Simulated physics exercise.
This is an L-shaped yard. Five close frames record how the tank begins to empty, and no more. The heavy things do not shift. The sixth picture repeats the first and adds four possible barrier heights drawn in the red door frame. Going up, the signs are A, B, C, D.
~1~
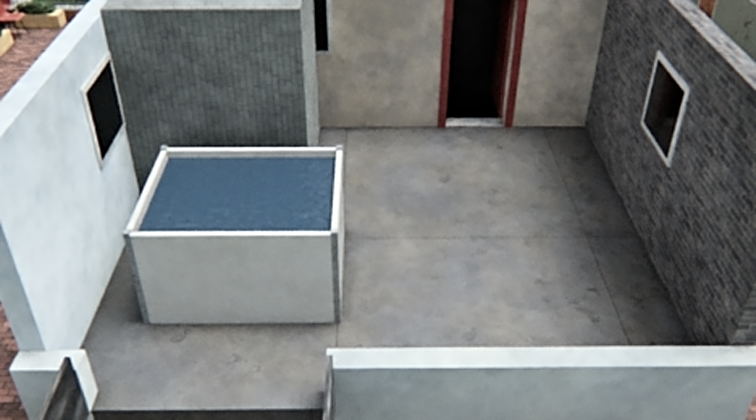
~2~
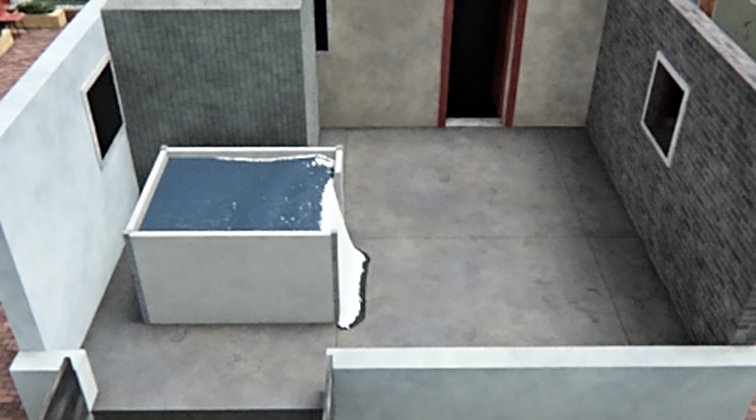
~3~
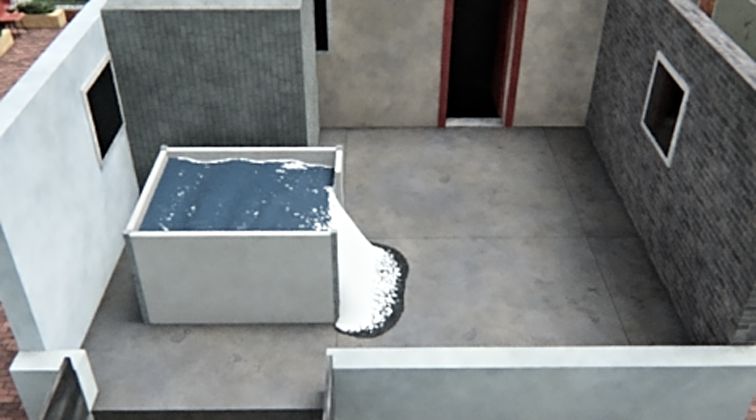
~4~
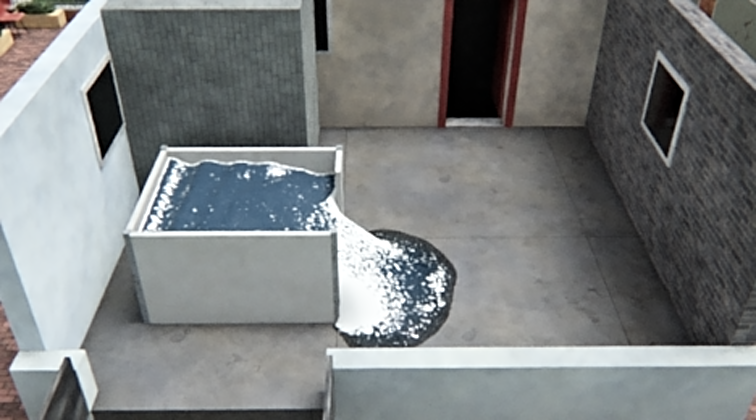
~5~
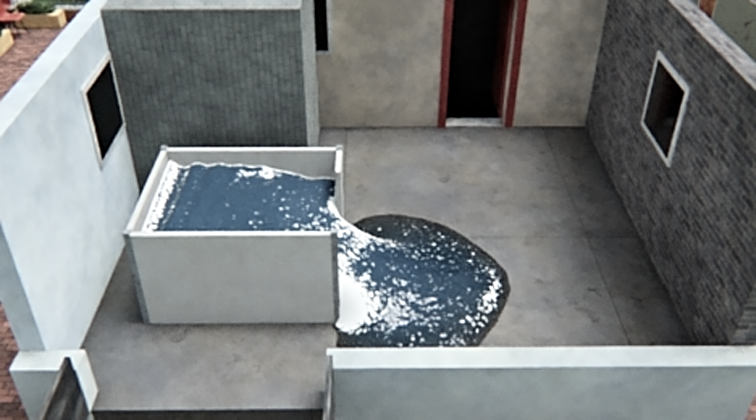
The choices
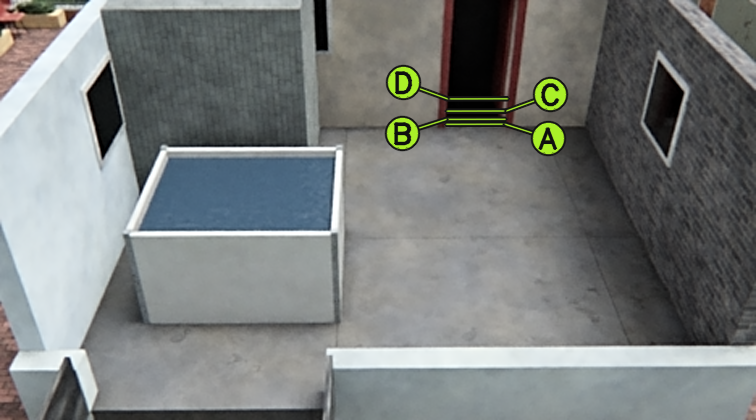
A walled concrete yard is seen from above, with a pale wall and small dark window on the left, a dark brick wall with a white-framed window on the right, and a red-framed doorway at the back. A pale rectangular tank of still blue water stands at left. Water pours from its right side, foaming white, and spreads rightward across the grey floor in a widening dark-edged pool.
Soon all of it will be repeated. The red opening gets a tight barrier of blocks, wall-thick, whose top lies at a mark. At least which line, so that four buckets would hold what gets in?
Mark C.
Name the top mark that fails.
B it is.
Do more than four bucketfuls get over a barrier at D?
No, that is safe.
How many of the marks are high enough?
Two of them.
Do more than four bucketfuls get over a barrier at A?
Yes, that goes wrong.
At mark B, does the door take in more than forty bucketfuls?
No, less.
On the marked copy, A at (475, 124); B at (475, 119); C at (476, 111); D at (477, 98); from the bottom up A, B, C, D.
For mark A, dozens of bucketfuls pour in.
For mark B, about 12 bucketfuls get in.
For mark C, a splash gets over, under a bucket.
For mark D, nothing gets over.
